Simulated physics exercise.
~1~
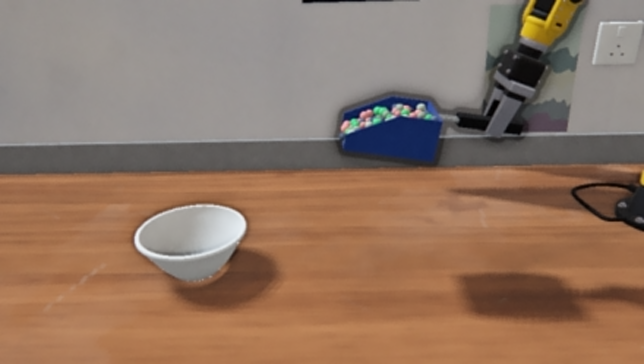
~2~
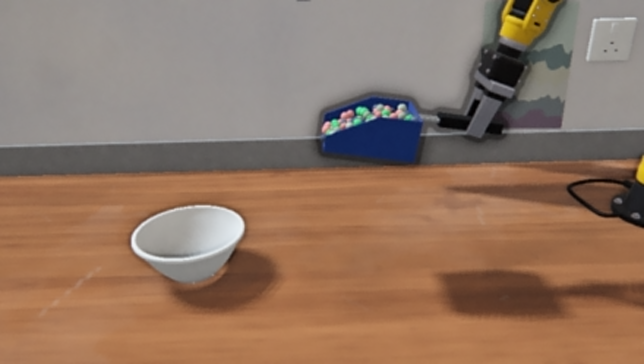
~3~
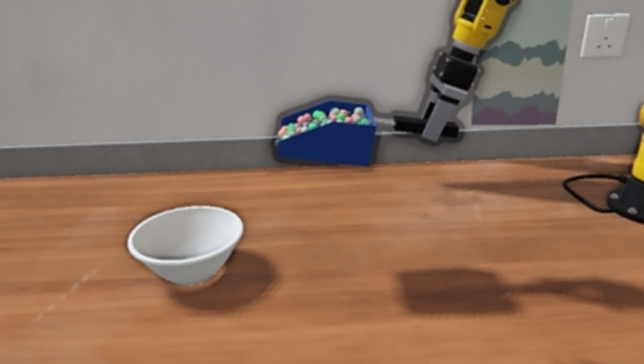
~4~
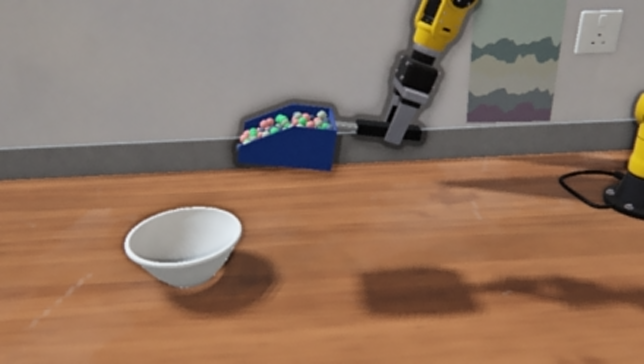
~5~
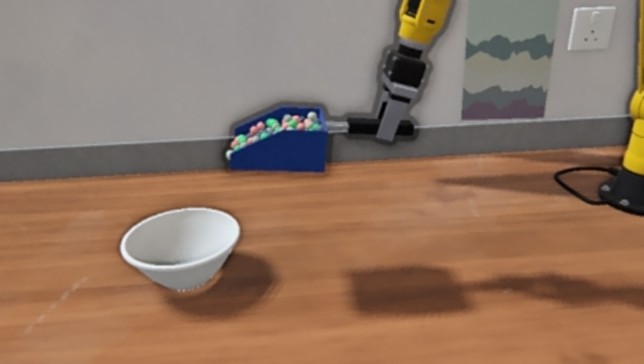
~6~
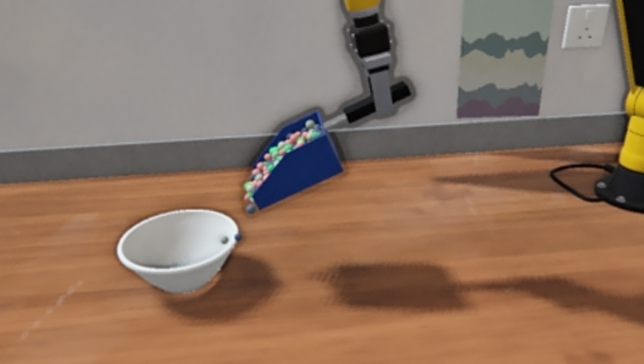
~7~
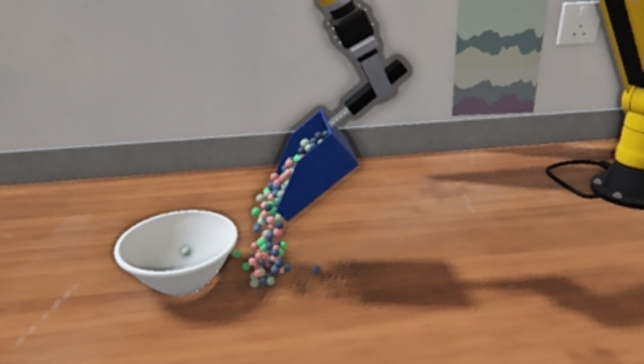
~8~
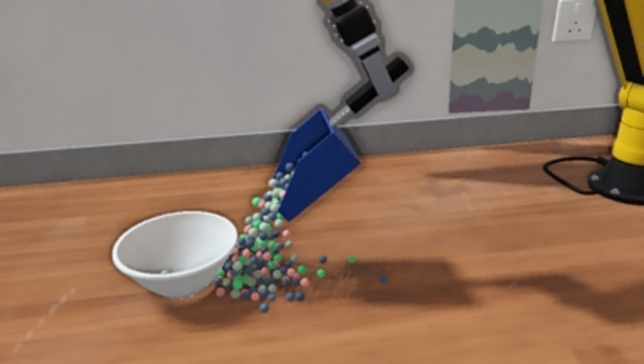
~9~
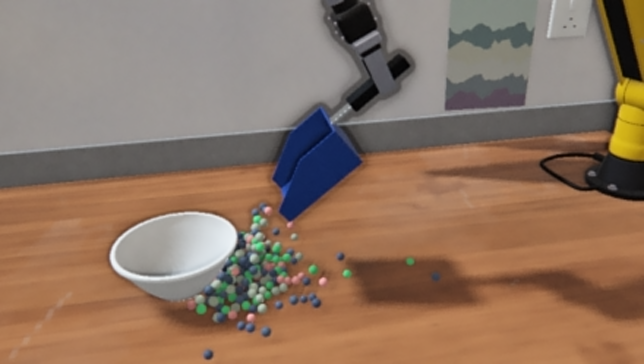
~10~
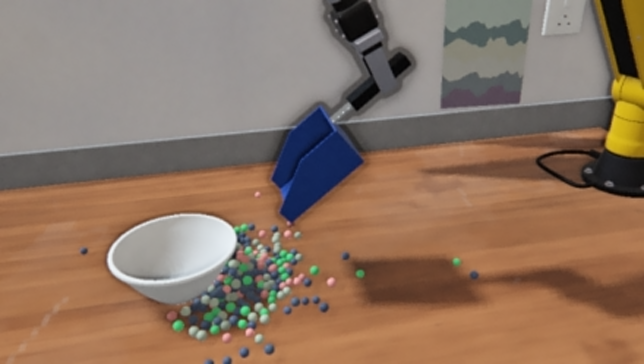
Robot arm carrying a blue scoop of colourful round sweets left, then tipping them beside a white bowl, scattering nearly all across the table.
